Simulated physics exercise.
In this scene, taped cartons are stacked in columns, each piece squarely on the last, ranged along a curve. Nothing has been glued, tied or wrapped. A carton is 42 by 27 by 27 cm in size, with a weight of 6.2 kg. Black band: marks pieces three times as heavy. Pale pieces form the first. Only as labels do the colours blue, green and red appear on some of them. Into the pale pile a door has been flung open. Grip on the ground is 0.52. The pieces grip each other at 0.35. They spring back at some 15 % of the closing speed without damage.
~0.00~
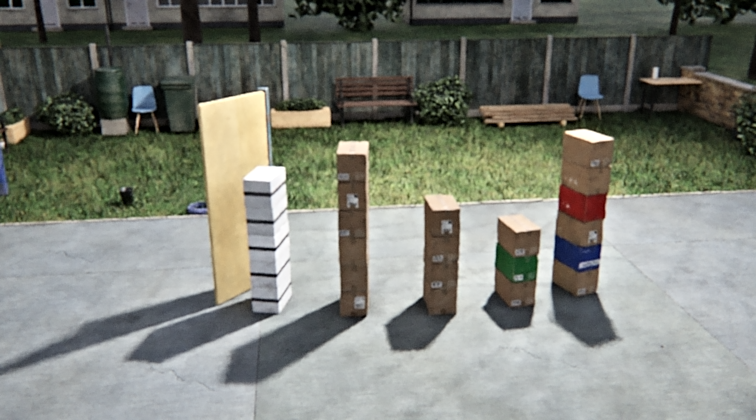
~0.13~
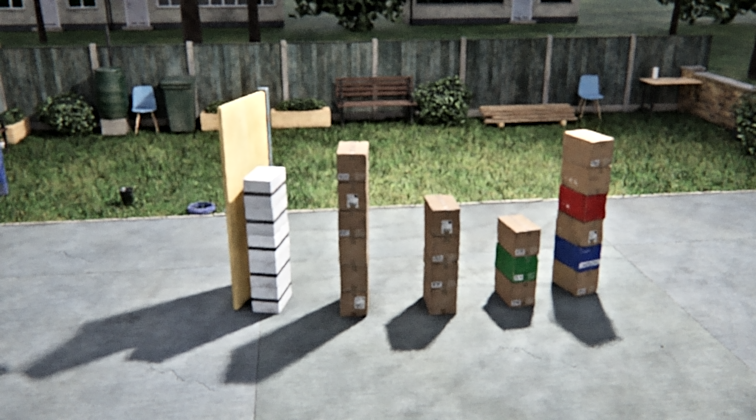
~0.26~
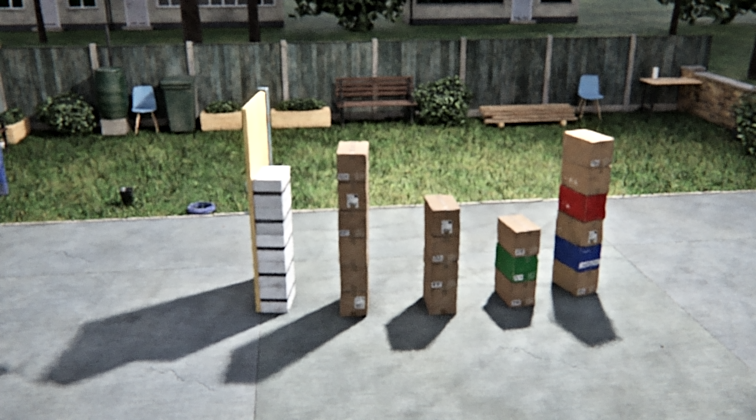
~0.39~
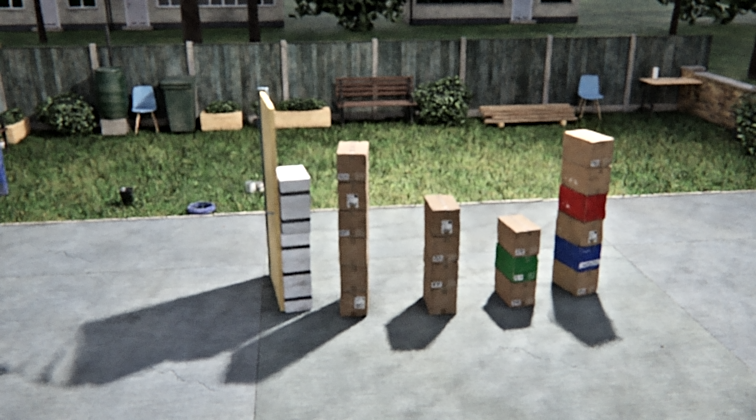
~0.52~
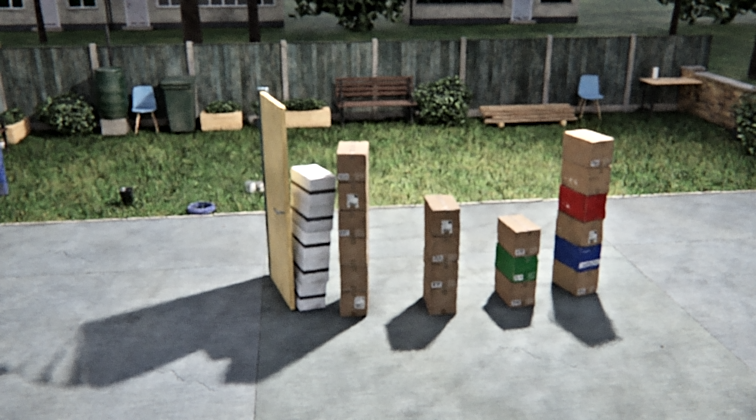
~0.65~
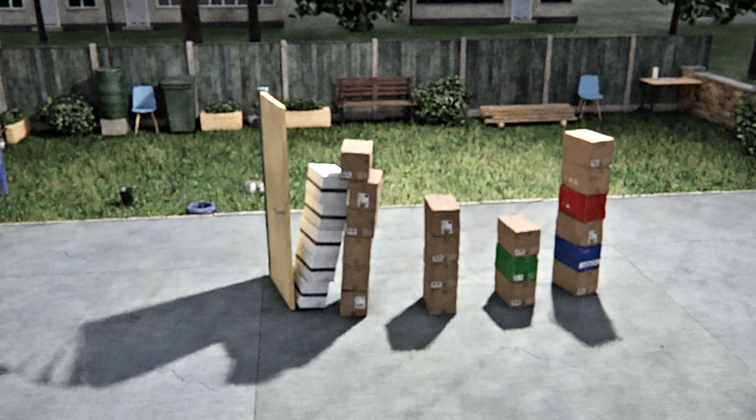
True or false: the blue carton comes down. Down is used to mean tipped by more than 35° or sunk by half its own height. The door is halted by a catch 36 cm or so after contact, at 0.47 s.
True.
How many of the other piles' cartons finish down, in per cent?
Roughly 95 percent.
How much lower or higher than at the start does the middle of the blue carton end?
Looks like it winds up about 25 centimetres lower.
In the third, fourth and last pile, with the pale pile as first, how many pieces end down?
Tally - third: 4; fourth: 2; last: 6.
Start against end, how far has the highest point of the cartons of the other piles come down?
About 90 cm lower.
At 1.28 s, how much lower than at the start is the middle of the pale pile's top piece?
Roughly 40 cm.
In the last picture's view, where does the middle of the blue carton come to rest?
It finishes near pixel (618, 264) of the last picture.
After 1.28 s, 5 of the pale pile down; 6 of the 19 other cartons down; blue carton unmoved.
After 2.42 s, 5 of the pale pile down; 10 of the 19 other cartons down; blue carton leaning 7°; green carton leaning 33°, 11 cm lower.
At rest (4.2 s), 5 of the pale pile down; 18 of the 19 other cartons down; blue carton on its side; red carton on its side; green carton leaning 61°, 22 cm lower. As the last picture would show them, middles, blue carton near (618, 265), red carton near (669, 253).
